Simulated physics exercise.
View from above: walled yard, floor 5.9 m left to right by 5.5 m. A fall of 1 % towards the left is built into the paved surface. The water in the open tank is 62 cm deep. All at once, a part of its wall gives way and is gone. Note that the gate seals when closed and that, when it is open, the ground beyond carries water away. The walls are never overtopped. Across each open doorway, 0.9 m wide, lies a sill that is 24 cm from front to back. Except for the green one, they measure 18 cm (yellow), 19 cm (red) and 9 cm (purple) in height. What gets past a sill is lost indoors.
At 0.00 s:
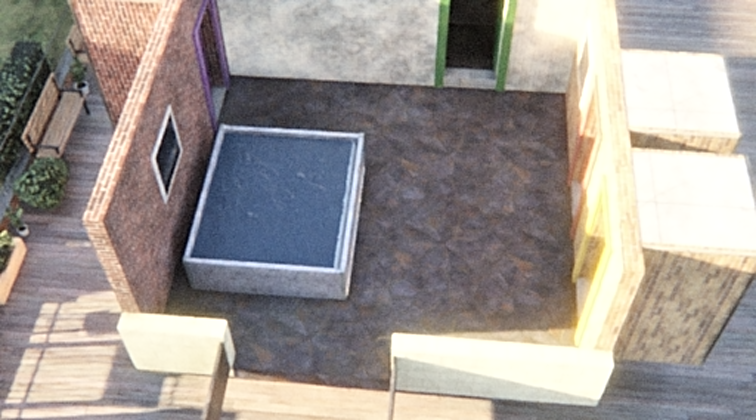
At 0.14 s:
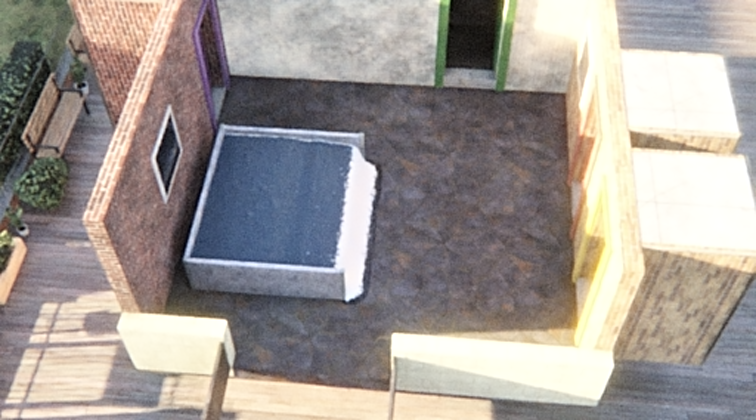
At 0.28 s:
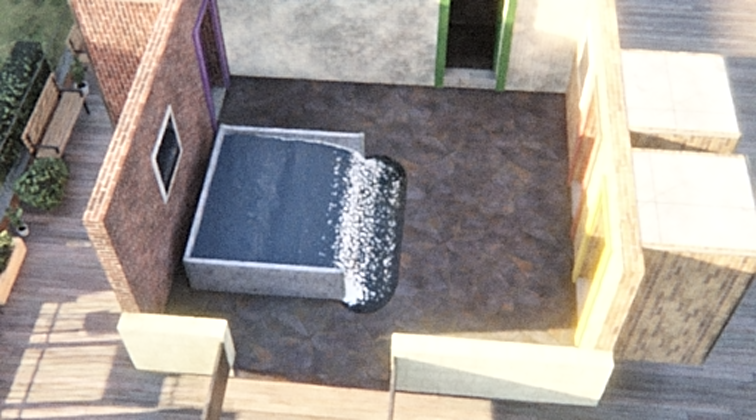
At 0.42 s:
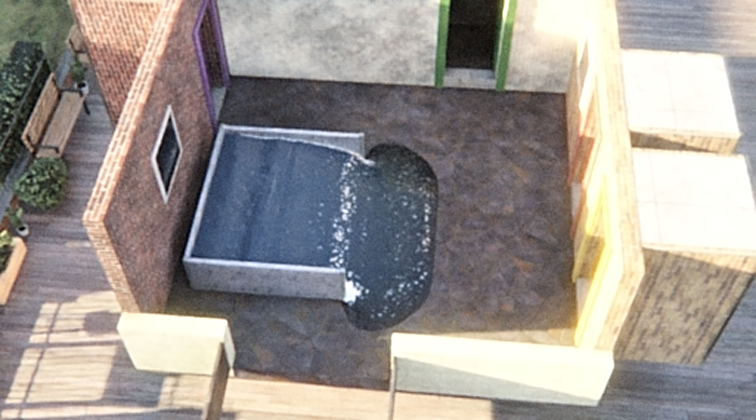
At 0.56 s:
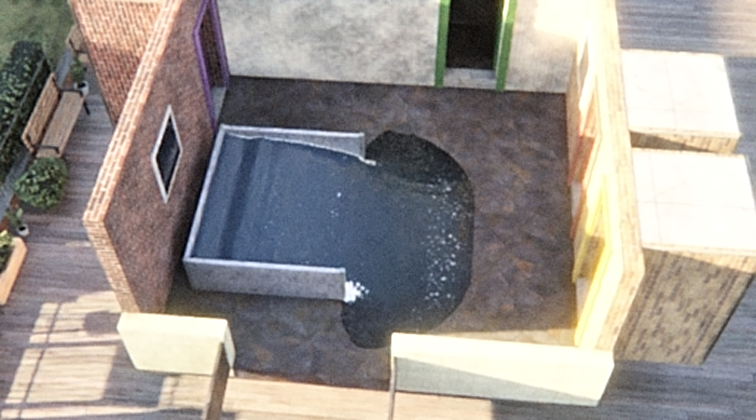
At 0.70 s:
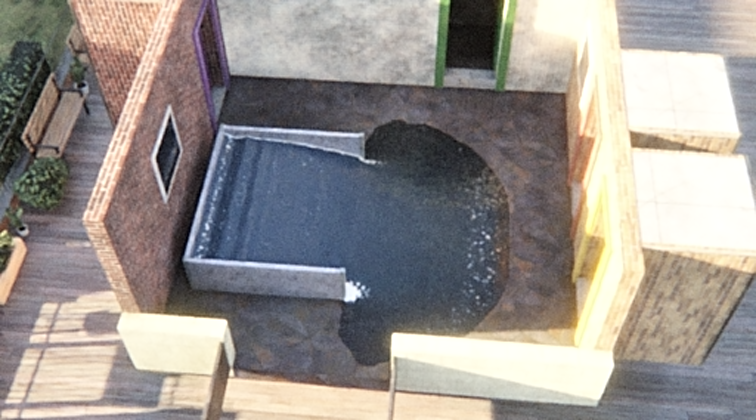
To begin with, a square open tank of dark water sits still in a walled yard beside a brick wall. Its right side gives way and water pours out in a white, foamy band, then spreads rightward across the brown paved floor in a widening, rounded dark pool flecked with foam.
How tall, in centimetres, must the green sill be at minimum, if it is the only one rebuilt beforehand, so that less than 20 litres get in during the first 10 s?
It needs to be at least 12 cm tall.
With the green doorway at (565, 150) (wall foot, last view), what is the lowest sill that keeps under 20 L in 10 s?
17 cm.
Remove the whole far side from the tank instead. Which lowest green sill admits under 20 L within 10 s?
Then roughly 9.0 cm.
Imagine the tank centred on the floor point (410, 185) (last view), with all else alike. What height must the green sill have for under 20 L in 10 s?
Then roughly 13.0 cm.
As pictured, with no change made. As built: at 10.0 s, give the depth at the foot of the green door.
Some 6.5 cm.
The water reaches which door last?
The purple one.
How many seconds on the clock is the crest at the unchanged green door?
I'd say near 3.4 seconds.
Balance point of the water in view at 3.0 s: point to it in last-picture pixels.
Centre of the water: Approx. (433, 229) px.
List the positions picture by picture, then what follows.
The first frame shows the open tank at (279, 198) is whole and still, 62 cm deep; the green door at (474, 44) is dry.
In the second frame, the front is at (360, 295), 0.3 m from the gap at (351, 220); 0.5 m2 of floor is wet, 62 cm left at the back.
In the third frame, water pours out at (352, 221) and has run 0.7 m, to (389, 290); about 11 cm deep outside, 62 cm at the back.
In the fourth frame, the gap is at (352, 222), the front 1.2 m out at (427, 278); the back of the open tank holds 62 cm.
In the fifth frame, water pours out at (352, 222) and has run 1.8 m, to (464, 278); about 8 cm deep outside, 61 cm at the back.
In the sixth frame, water pours out at (352, 222) and has run 2.3 m, to (501, 280); about 7 cm deep outside, 56 cm at the back; 1.3 m in a straight line remain to the green door at (474, 44).
After 1.4 s water covers 55 % of the floor, deepest (31 cm) near (566, 258); it has not reached the green door.
After 3.0 s water covers 60 % of the floor, deepest (35 cm) near (559, 96); 10 cm at the green door, 0 litres in over its 21 cm sill.
After 10.0 s water covers 95 % of the floor, deepest (20 cm) near (202, 179); 6 cm at the green door, 0 litres in over its 21 cm sill.
At the green door as built, the water arrived by 1.8 s and peaked near 17 cm at 3.4 s.
Run again over the same 10 s with other heights there, 34 litres in over 10.5 cm, 6 litres over 14 cm. The limit of 20 litres is kept from about 12 cm up.
